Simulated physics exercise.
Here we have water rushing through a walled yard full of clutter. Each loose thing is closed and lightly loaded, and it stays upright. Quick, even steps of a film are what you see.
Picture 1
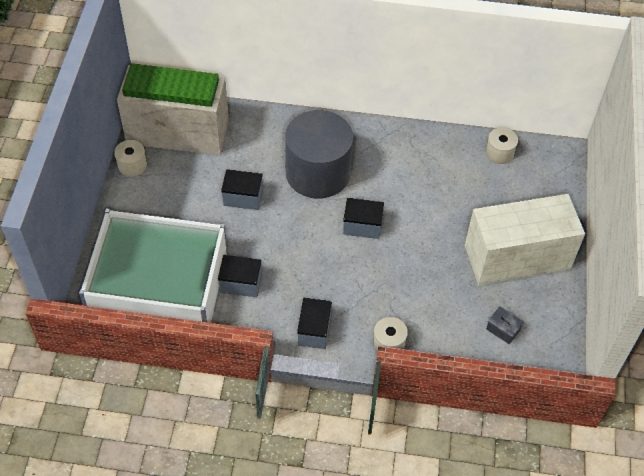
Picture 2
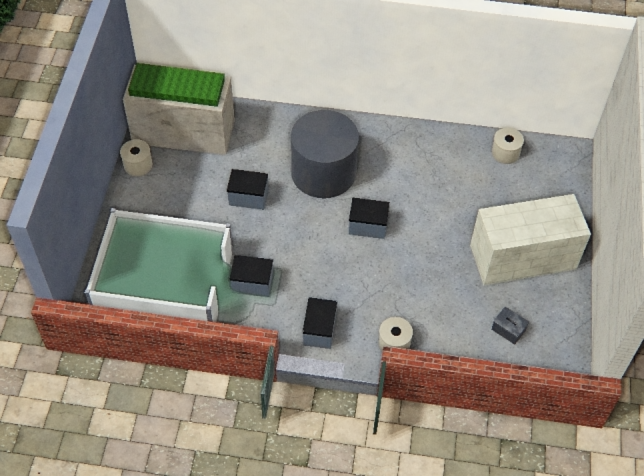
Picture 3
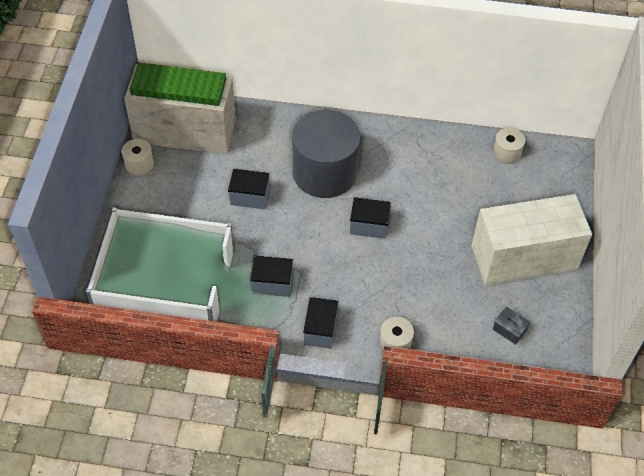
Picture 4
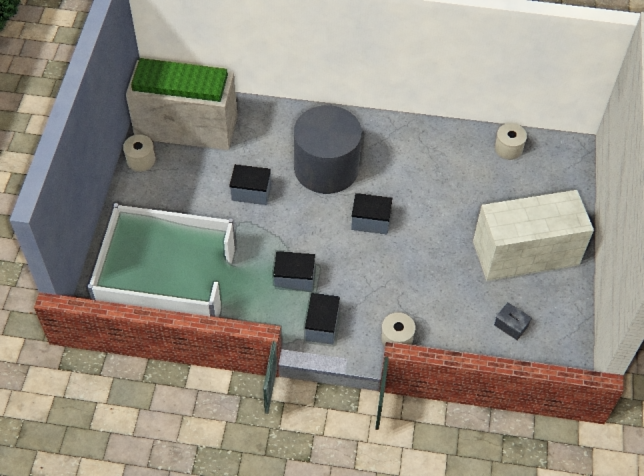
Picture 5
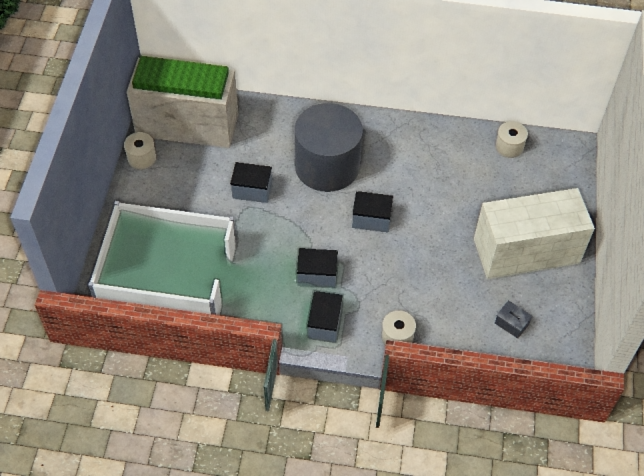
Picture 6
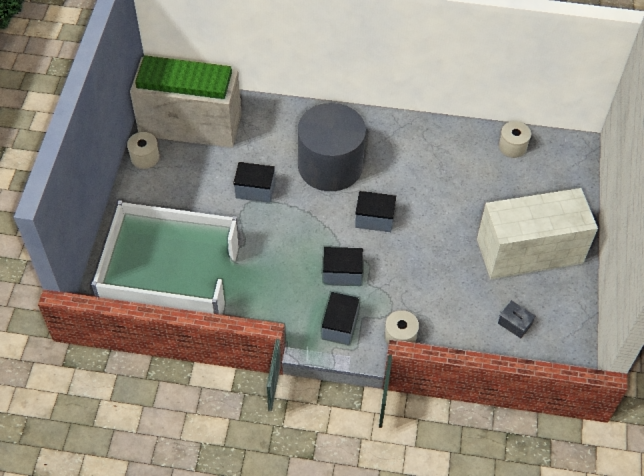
We see a walled yard with scattered objects as green water spreads rightward from an opened white enclosure, pushing one dark-topped chest steadily to the right, while a second chest near the front then shifts slightly to the right.
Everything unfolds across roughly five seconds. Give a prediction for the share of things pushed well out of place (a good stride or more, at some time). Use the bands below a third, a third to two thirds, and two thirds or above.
It falls a third to two thirds.
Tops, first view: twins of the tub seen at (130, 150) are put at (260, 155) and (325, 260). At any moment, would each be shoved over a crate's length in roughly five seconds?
First remains in place, second driven off.
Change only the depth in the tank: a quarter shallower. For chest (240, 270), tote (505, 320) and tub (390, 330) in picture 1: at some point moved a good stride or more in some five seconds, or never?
Note, listed order: Covered it / didn't cover it / didn't cover it.
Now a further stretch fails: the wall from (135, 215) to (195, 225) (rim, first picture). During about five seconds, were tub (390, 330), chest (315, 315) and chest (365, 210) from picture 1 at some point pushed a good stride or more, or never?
In turn: Stayed within it, stayed within it, stayed within it.
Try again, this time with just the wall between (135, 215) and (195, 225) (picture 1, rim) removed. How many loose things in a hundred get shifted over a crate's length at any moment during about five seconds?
I'd say near 20 %.
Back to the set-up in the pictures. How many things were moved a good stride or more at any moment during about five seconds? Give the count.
It comes out at 4.
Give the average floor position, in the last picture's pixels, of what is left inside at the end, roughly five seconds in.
In the last view, somewhere about (401, 238).
A moment on, 2 of 8 are well off their spots; 0 afloat.
Next, 3 of 8 are well off their spots; 2 afloat.
Later, 4 of 8 are well off their spots; 0 afloat.
In the end, 4 of 8 are well off their spots, and 4 have been at some point; 1 afloat.
